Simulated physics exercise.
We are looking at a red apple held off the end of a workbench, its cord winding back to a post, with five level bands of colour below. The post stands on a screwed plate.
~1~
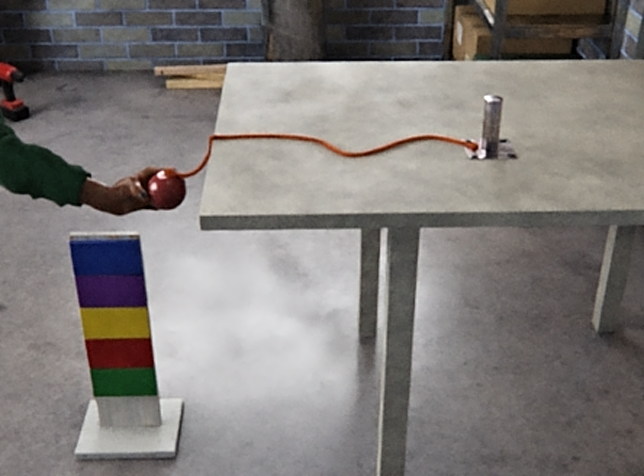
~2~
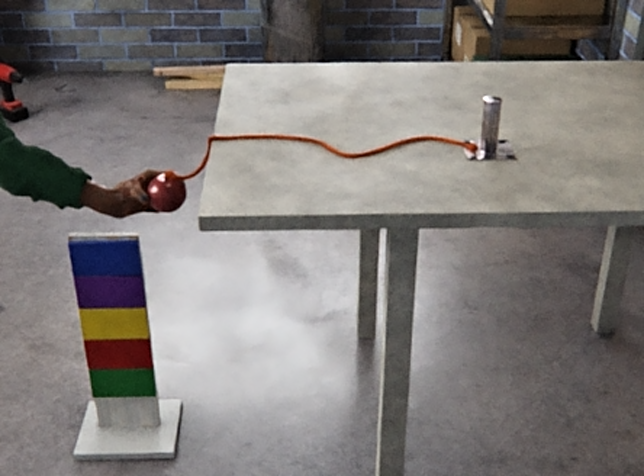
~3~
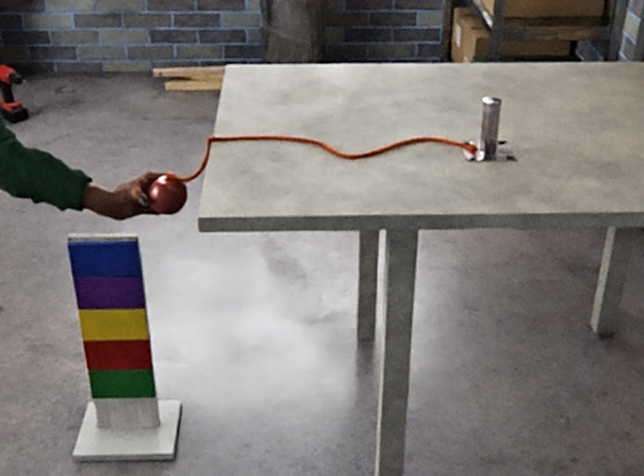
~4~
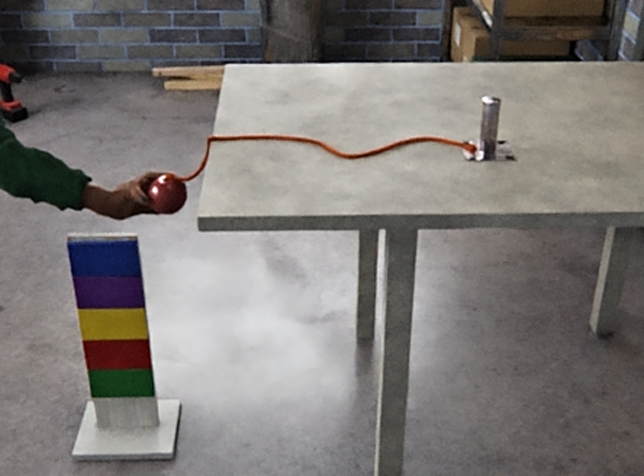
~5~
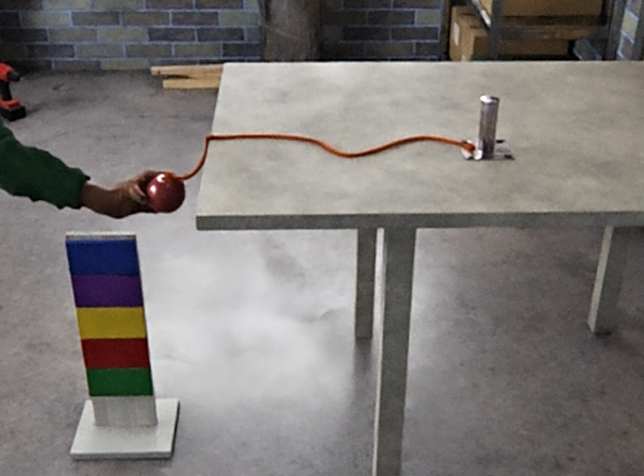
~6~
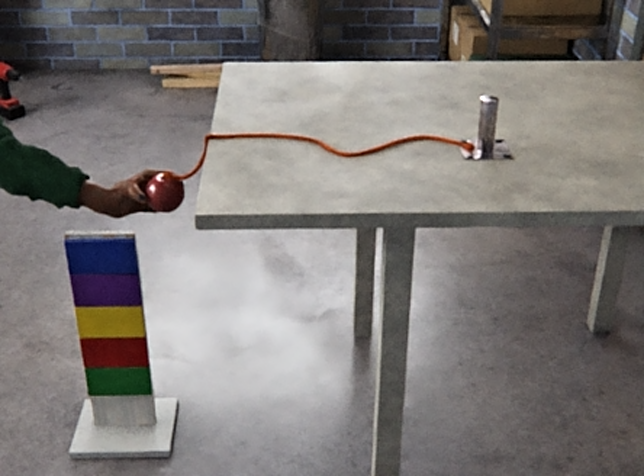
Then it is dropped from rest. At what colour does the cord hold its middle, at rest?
Its centre hangs level with the blue band.
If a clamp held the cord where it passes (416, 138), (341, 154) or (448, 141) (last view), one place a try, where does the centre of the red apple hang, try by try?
The places are (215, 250), (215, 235) and (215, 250).
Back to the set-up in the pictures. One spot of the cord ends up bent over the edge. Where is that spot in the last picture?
At (243, 136), roughly.
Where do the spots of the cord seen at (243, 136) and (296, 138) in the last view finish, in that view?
Near (207, 153) and (257, 146).
Soon after, apple near (173, 249); level with blue.
After that, apple near (236, 257); level with blue.
And then, apple near (202, 262); level with blue.
In the end, apple near (215, 264); level with blue. Its middle rests at the blue band.
